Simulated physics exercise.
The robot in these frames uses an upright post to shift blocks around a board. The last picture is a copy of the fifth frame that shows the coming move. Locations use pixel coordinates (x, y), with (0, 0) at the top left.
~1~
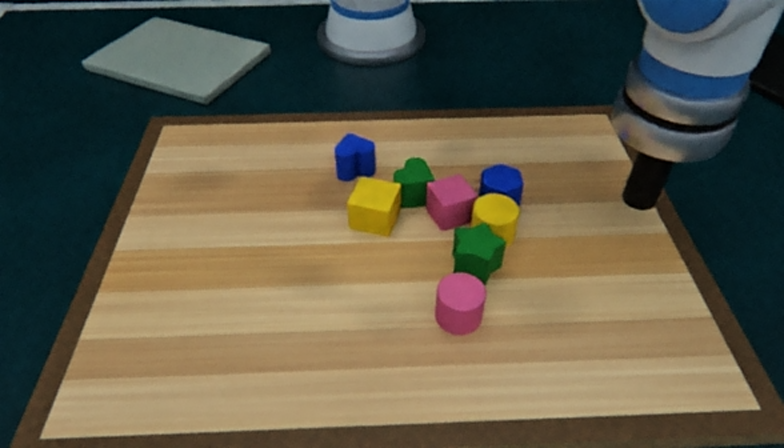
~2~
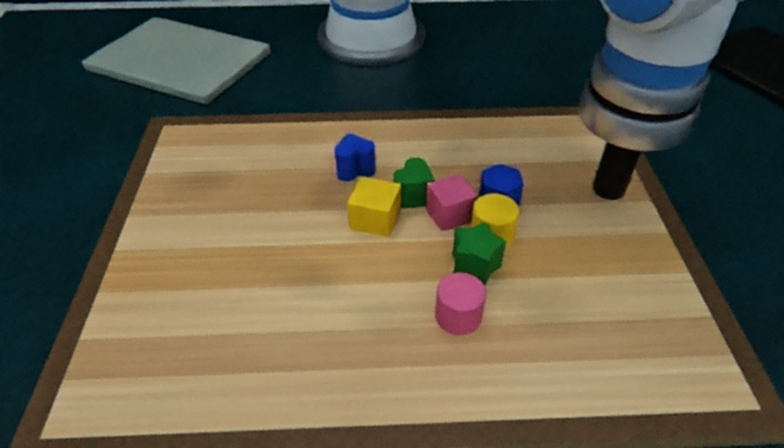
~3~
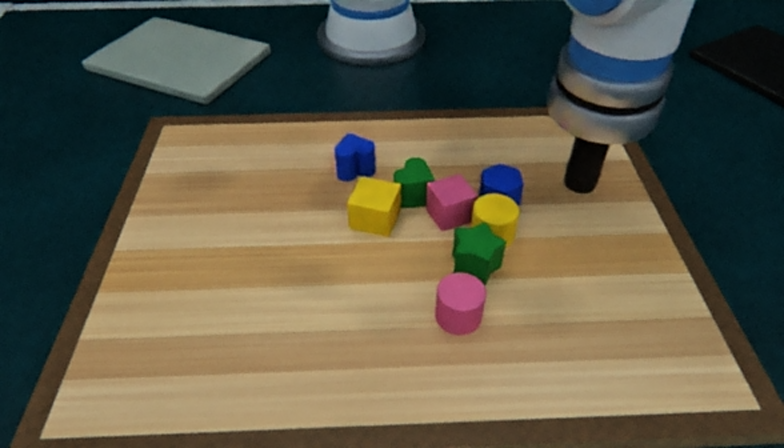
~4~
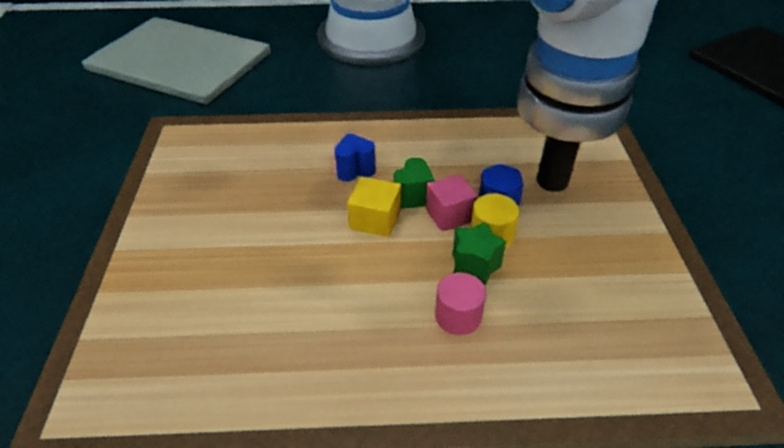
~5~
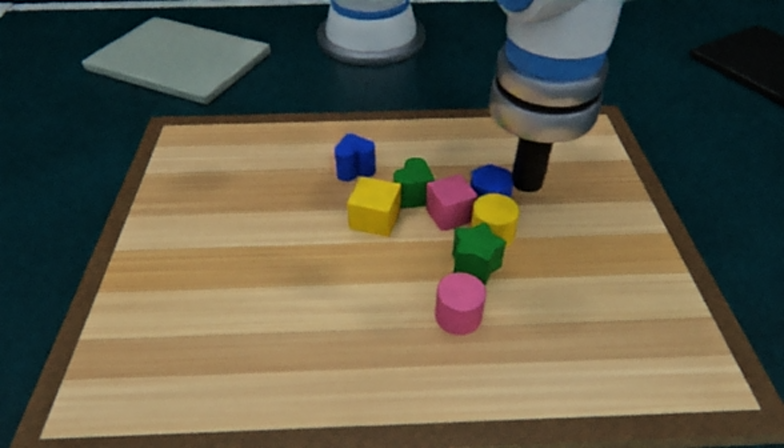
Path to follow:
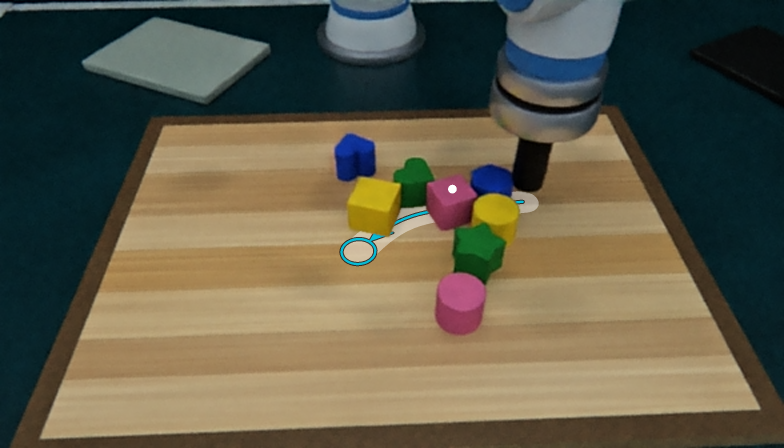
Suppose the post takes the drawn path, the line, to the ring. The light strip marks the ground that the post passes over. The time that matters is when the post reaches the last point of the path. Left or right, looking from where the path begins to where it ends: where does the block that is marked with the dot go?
Off to the left side.
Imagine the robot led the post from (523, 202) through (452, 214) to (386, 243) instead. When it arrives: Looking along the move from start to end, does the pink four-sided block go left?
Yes, I think so.
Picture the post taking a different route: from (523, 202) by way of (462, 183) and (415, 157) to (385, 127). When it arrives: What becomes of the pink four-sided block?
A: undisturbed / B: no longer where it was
Choice B: No longer where it was.
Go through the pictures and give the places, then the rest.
Post tip at (638, 201); block tops, yellow four-sided block at (374, 193); green heart-shaped block at (414, 171); pink four-sided block at (452, 189); blue hexagonal block at (503, 177), in the first frame.
Post at (608, 191); blocks unchanged, in the second frame.
Post at (579, 184); blocks unchanged, in the third frame.
Post at (552, 183); blocks unchanged, in the fourth frame.
Post at (527, 183); yellow four-sided block at (374, 193); green heart-shaped block at (414, 171); pink four-sided block at (452, 189); blue hexagonal block at (493, 177), in the fifth frame.
Path on the board, from (523, 202) via (463, 208) and (404, 219), ending at (358, 251); the dot is on the pink four-sided block.
On the path given first. One third of the way, post at (465, 189); yellow four-sided block at (356, 196), turned 25° clockwise; green heart-shaped block at (403, 170), turned 35° clockwise; pink four-sided block at (401, 208); blue hexagonal block at (431, 190), turned 30° anticlockwise.
Two thirds of the way, post at (405, 200); yellow four-sided block at (329, 199), turned 70° clockwise; green heart-shaped block at (392, 171), turned 75° clockwise; pink four-sided block at (357, 238), turned 35° anticlockwise; blue hexagonal block at (373, 209), turned 55° anticlockwise.
At the end, post at (357, 233); yellow four-sided block at (308, 205), turned 120° clockwise; green heart-shaped block at (392, 171), turned 75° clockwise; pink four-sided block at (319, 271), turned 70° anticlockwise; blue hexagonal block at (320, 238), turned 35° anticlockwise.
